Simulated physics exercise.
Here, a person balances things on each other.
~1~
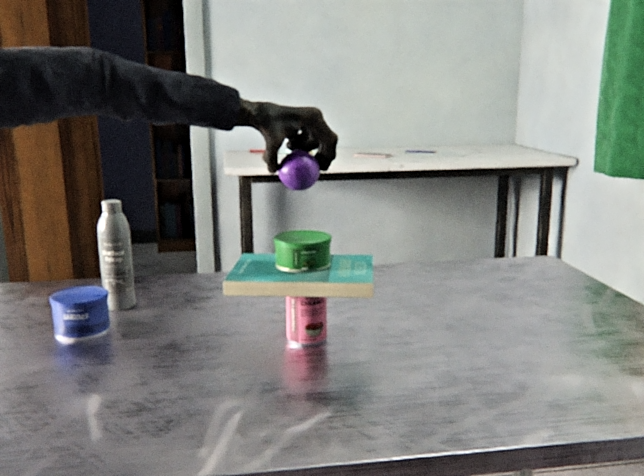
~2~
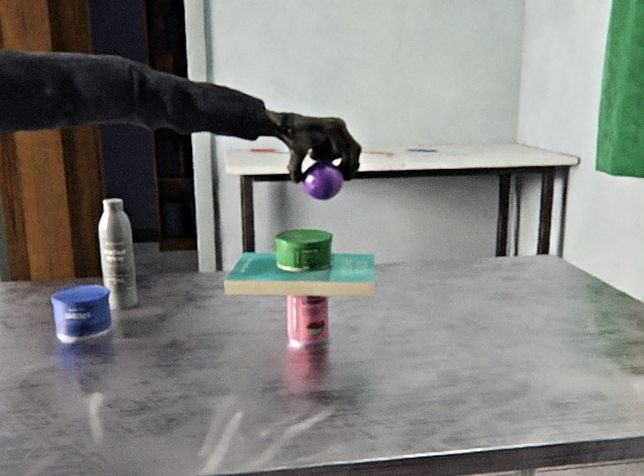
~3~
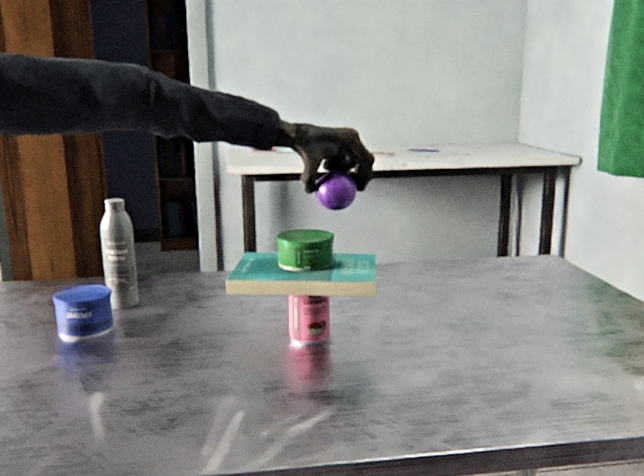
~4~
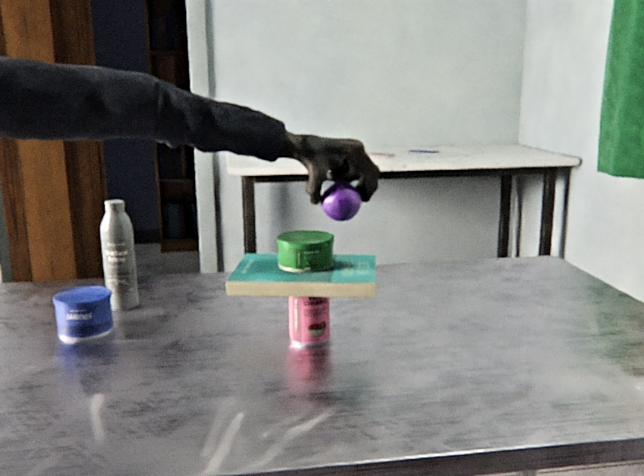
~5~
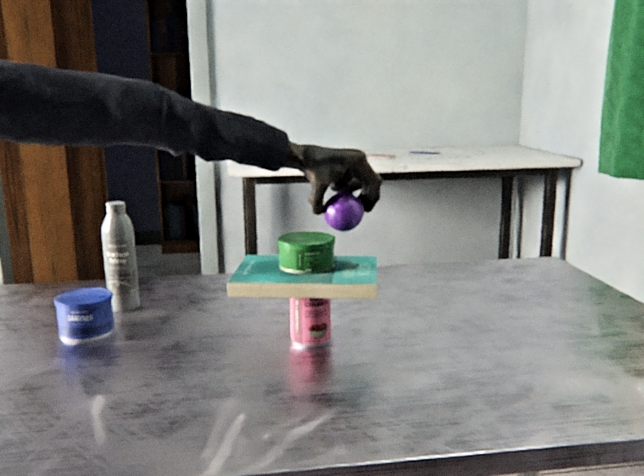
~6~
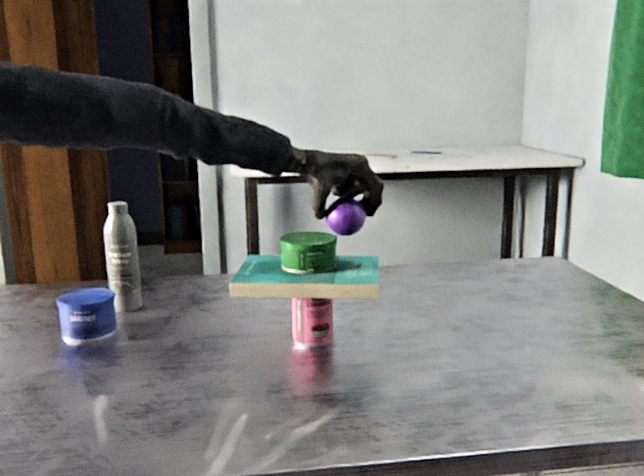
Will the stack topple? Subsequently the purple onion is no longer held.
Yes, basically the pile is insecure.
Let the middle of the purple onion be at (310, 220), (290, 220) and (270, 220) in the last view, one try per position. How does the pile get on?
Lab note - try 1: No collapse; try 2: No collapse; try 3: Collapse.
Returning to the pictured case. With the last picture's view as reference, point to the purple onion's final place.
End position: Approximately (367, 244).
Then, 0.20 s on from there, purple onion shifted a little near (352, 224).
Then, 0.30 s on from there, purple onion now fallen.
Then, 0.40 s on from there, nothing new.
In the end, fallen, purple onion; the other 5 unmoved. At the end, from the last picture's camera, purple onion near (367, 244). The pile gives way.
